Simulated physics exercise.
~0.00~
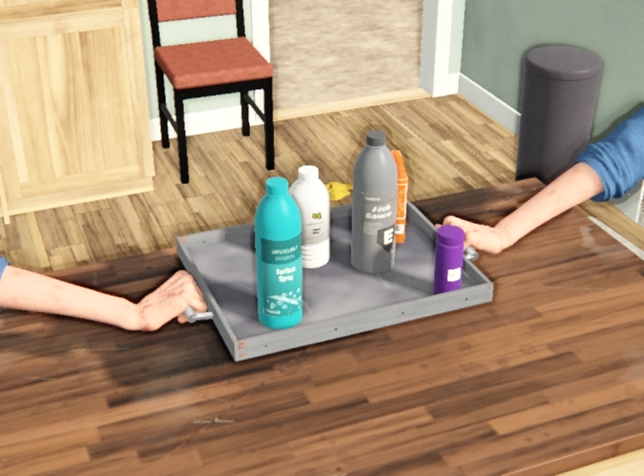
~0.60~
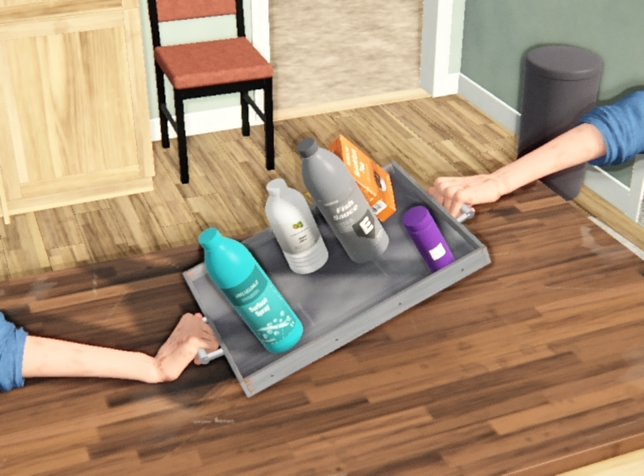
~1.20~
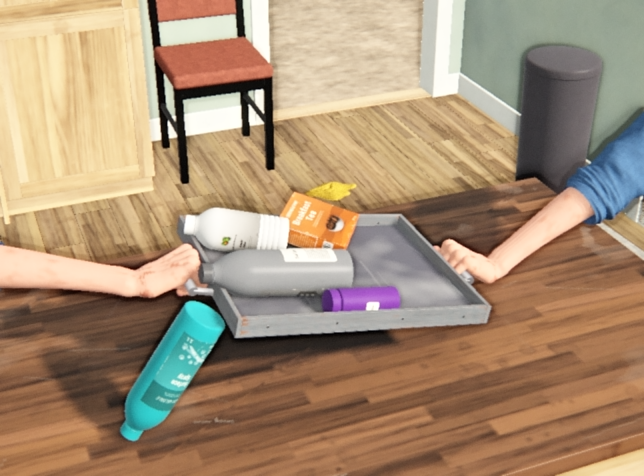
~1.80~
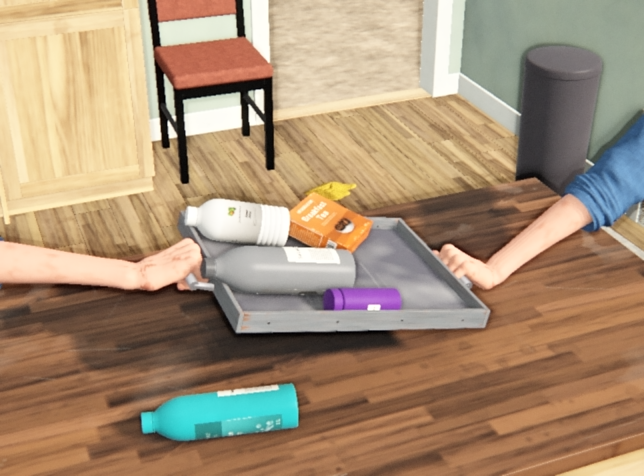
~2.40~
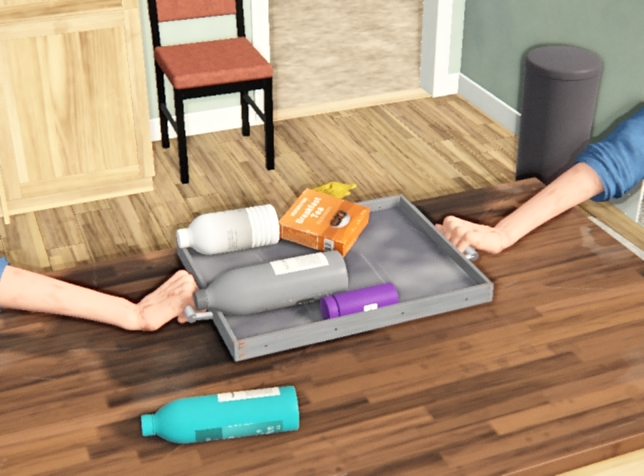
A turquoise bottle toppled off a grey tray onto the wooden table as two hands tipped the tray down to the left and then leveled it, leaving the grey and white bottles, orange packet and purple shaker lying on their sides in it.
